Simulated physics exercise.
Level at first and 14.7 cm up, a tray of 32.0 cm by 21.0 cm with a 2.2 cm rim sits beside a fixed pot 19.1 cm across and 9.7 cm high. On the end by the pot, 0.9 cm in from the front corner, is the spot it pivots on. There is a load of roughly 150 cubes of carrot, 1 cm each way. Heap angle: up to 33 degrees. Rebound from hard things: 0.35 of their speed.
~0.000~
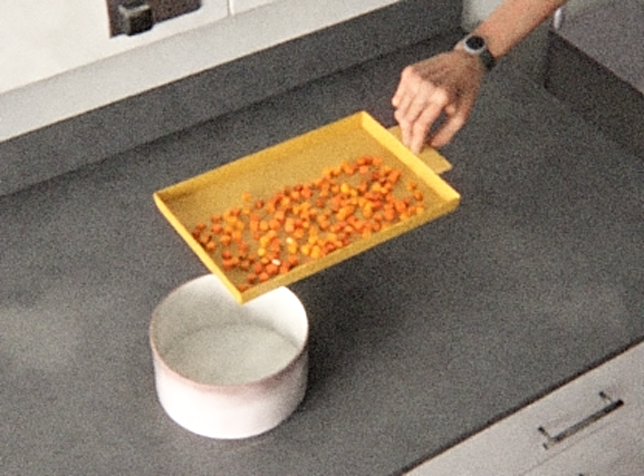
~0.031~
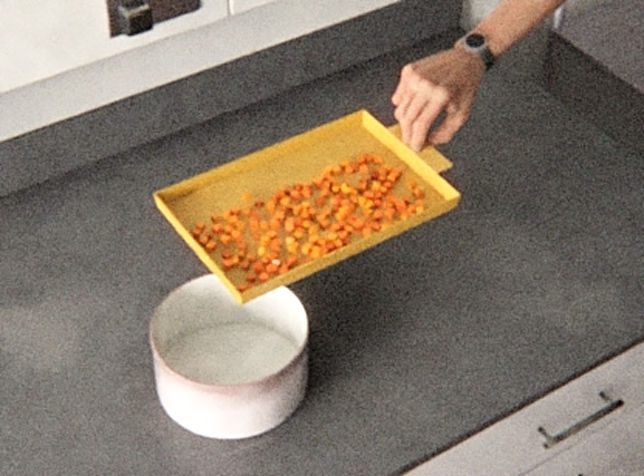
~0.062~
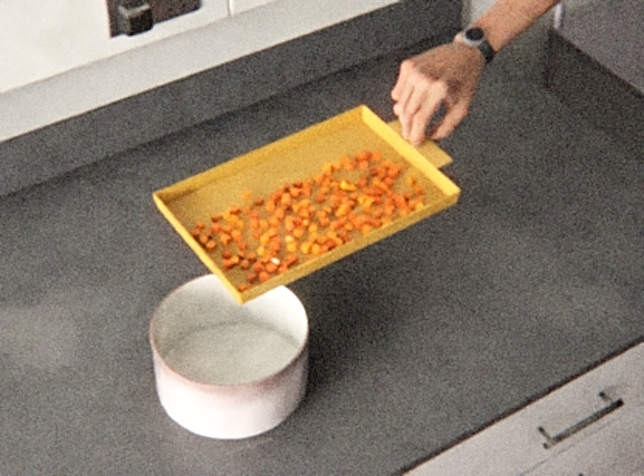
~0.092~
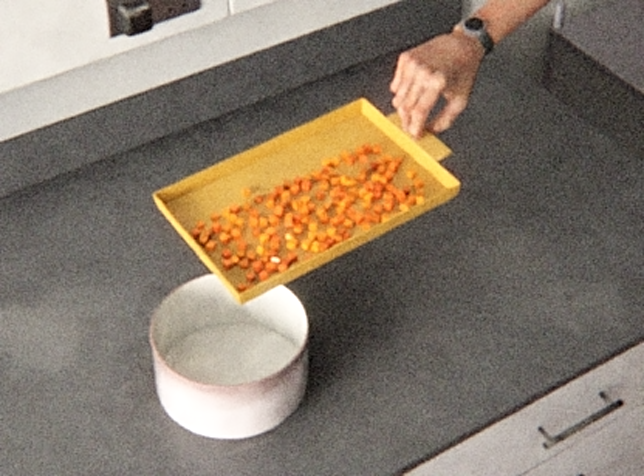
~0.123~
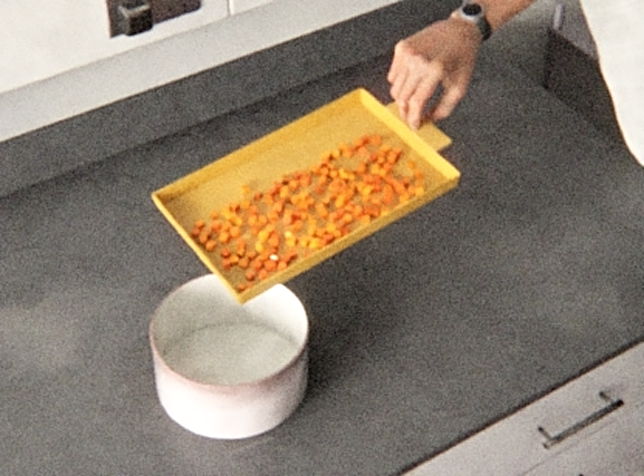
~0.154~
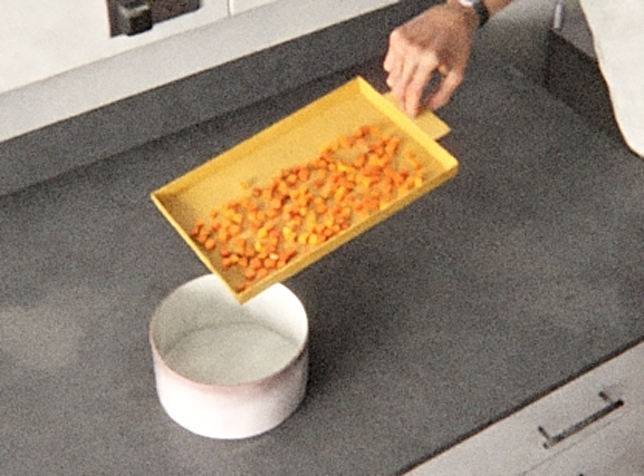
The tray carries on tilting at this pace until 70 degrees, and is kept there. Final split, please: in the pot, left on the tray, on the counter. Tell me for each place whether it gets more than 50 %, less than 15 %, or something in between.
My prediction: Pot: Chances are a considerable fraction of the lot sits there; tray: Chances are a considerable fraction of the lot sits there; counter: Chances are a considerable fraction of the lot sits there.
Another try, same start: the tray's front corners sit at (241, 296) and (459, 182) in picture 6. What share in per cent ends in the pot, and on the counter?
Pot 25 % / counter 25 %.
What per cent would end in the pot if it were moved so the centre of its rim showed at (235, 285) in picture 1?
About 10 per cent.
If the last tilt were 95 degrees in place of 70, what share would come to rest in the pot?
I'd say close to 55 percent.
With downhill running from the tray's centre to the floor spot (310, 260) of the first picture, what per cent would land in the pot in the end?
Something like 30 per cent of the pieces.
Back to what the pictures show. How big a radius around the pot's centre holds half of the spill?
About 30 centimetres.
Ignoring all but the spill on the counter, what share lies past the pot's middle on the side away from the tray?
I'd put it at close to 100 per cent.
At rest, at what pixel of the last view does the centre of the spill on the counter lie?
Somewhere around (21, 399), I'd say.
After 0.41 s, tilt 40 degrees; the tray holds 100 %, the pot 0 %.
Then, at 0.59 s, tilt 61 degrees; the tray holds 100 %, the pot 0 %.
After 0.88 s, tilt 70 degrees; the tray holds 40 %, the pot 25 %.
In the end, at 2.2 s, pot 30 %, tray 35 %, counter 35 %.
